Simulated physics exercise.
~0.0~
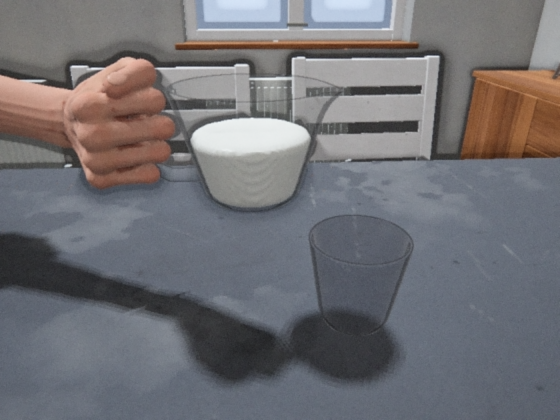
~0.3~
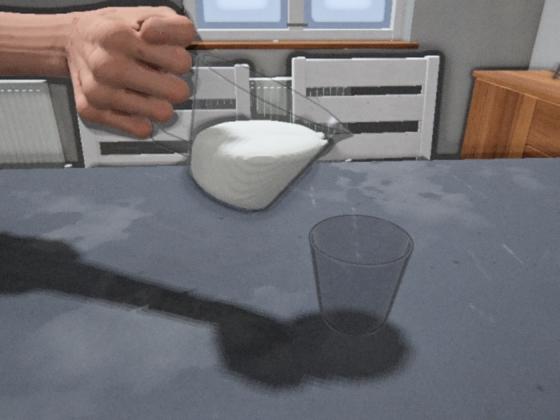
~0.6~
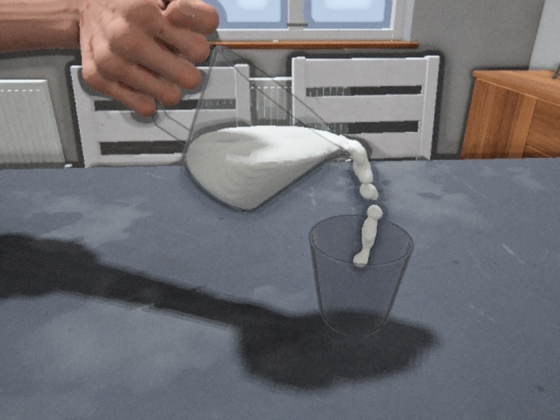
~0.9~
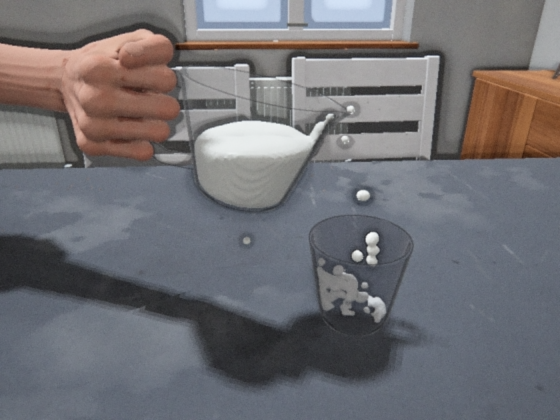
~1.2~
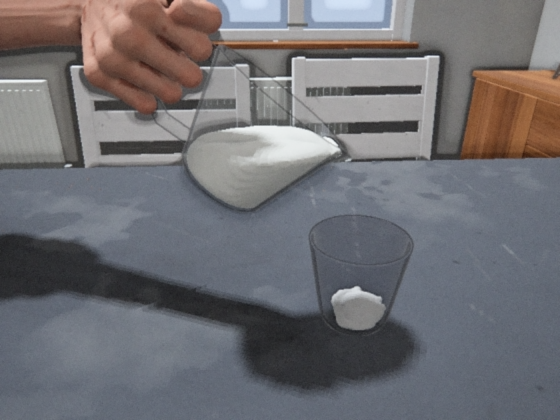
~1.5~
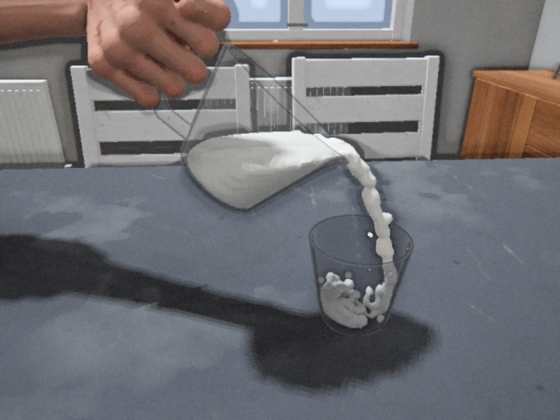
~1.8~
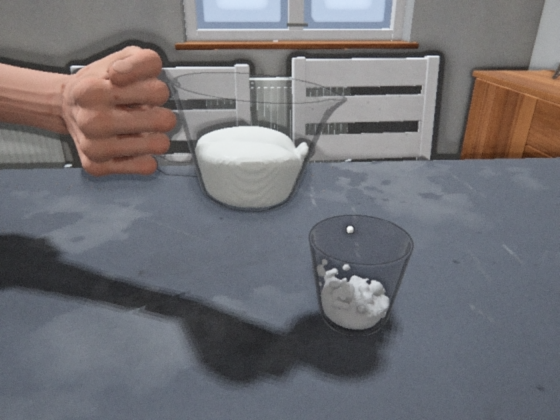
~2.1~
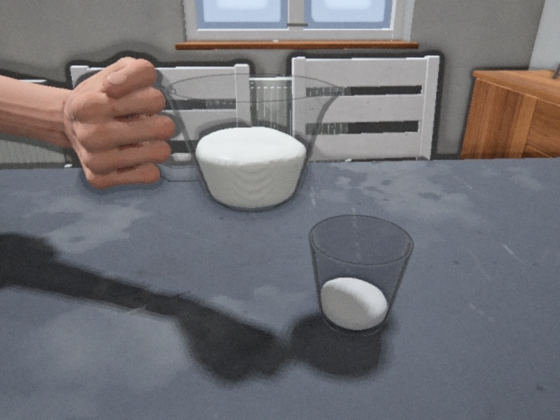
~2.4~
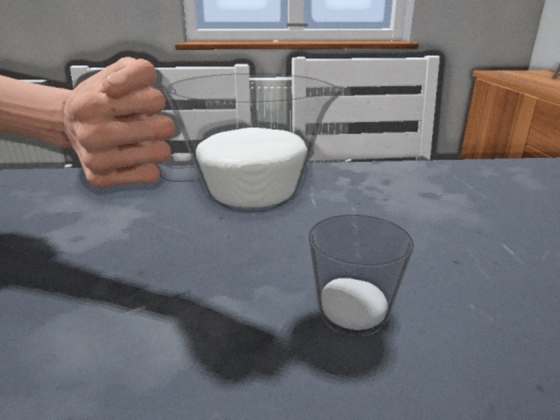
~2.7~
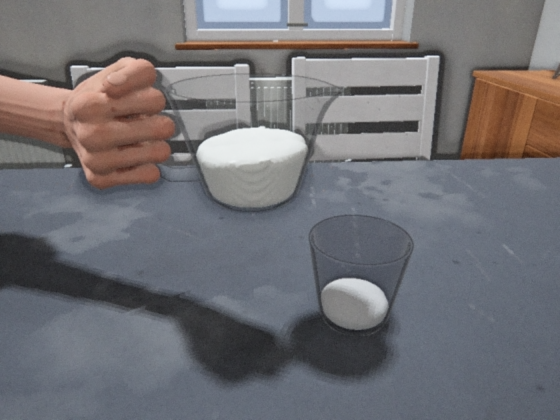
In the video, a hand tips a clear flared jug of milk toward an empty glass tumbler on a grey table, pours a little, eases back, then tilts further and pours again before levelling it, leaving a small amount of milk in the tumbler and most still in the jug.
